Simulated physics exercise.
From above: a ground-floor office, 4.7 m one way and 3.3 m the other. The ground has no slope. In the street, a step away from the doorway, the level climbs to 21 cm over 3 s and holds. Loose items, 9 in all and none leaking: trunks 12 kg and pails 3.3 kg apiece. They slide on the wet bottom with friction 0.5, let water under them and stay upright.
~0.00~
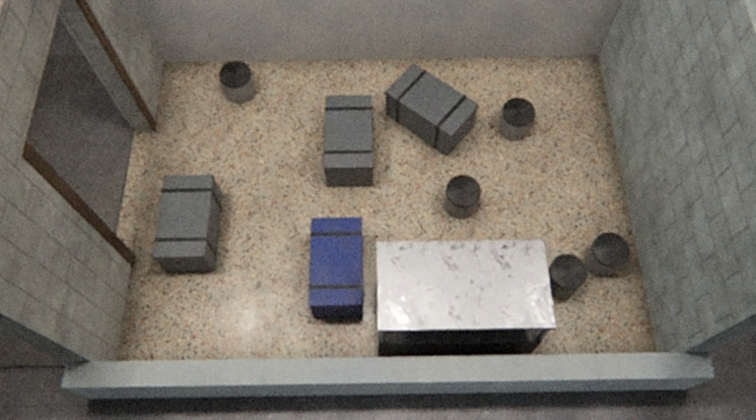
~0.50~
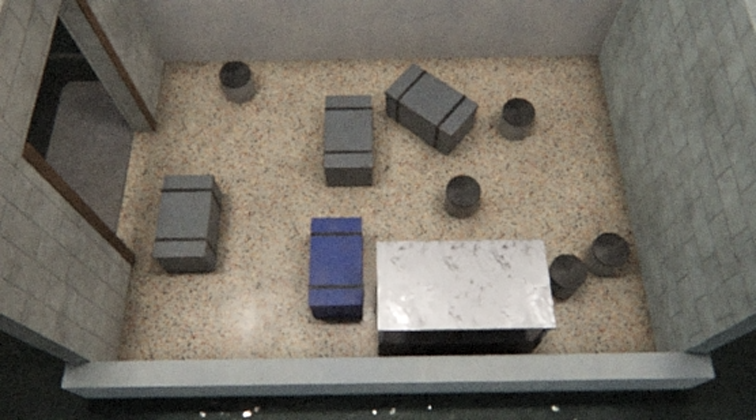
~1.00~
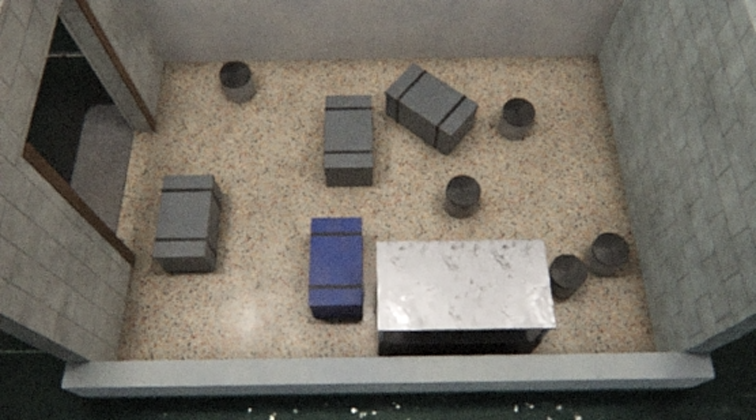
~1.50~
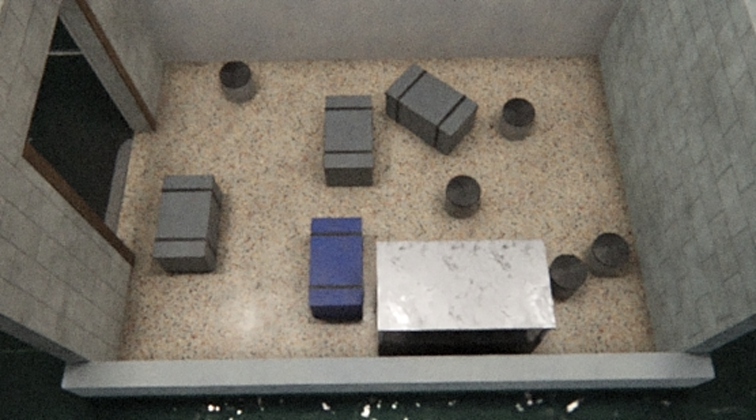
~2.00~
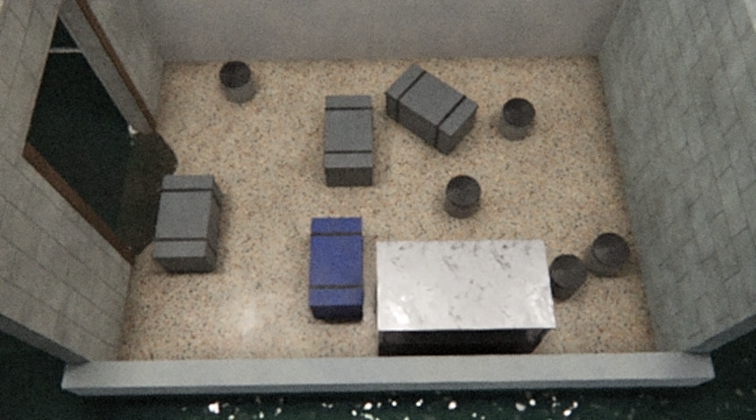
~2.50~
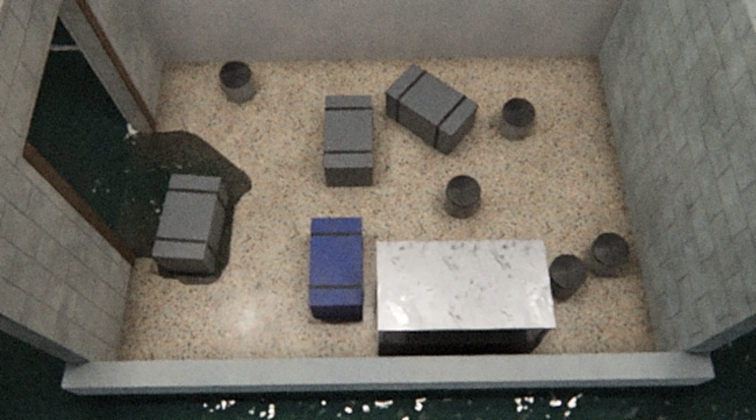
Dark water rose in the street outside a room of scattered trunks and pails, then crept in through the left doorway and spread around the nearest gray trunk, while the blue one stayed put.
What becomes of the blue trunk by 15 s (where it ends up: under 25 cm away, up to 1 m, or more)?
Blue trunk ends far away.
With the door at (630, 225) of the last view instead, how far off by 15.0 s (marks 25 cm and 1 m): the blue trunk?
In that case the blue trunk moves a short way.
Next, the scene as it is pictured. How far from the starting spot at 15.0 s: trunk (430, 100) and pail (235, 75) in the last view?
In that order: 50 cm, 60 cm.
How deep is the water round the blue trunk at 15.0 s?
About 17 cm.
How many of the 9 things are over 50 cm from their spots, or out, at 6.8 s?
I count 5.
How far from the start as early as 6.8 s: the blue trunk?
About 20 cm.
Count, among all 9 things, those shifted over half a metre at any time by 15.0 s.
That makes 8.
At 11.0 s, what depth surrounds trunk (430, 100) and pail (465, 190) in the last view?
About 15 and 16 cm.
After 3.5 s the blue trunk is near (336, 260), 0.0 m from its start, aground; 0 afloat.
After 6.8 s the blue trunk is near (353, 252), 0.2 m from its start, afloat; 8 afloat.
After 11.0 s the blue trunk is near (569, 128), 2.5 m from its start, afloat; 8 afloat.
After 15.0 s the blue trunk is near (568, 98), 2.6 m from its start, afloat; 9 afloat.
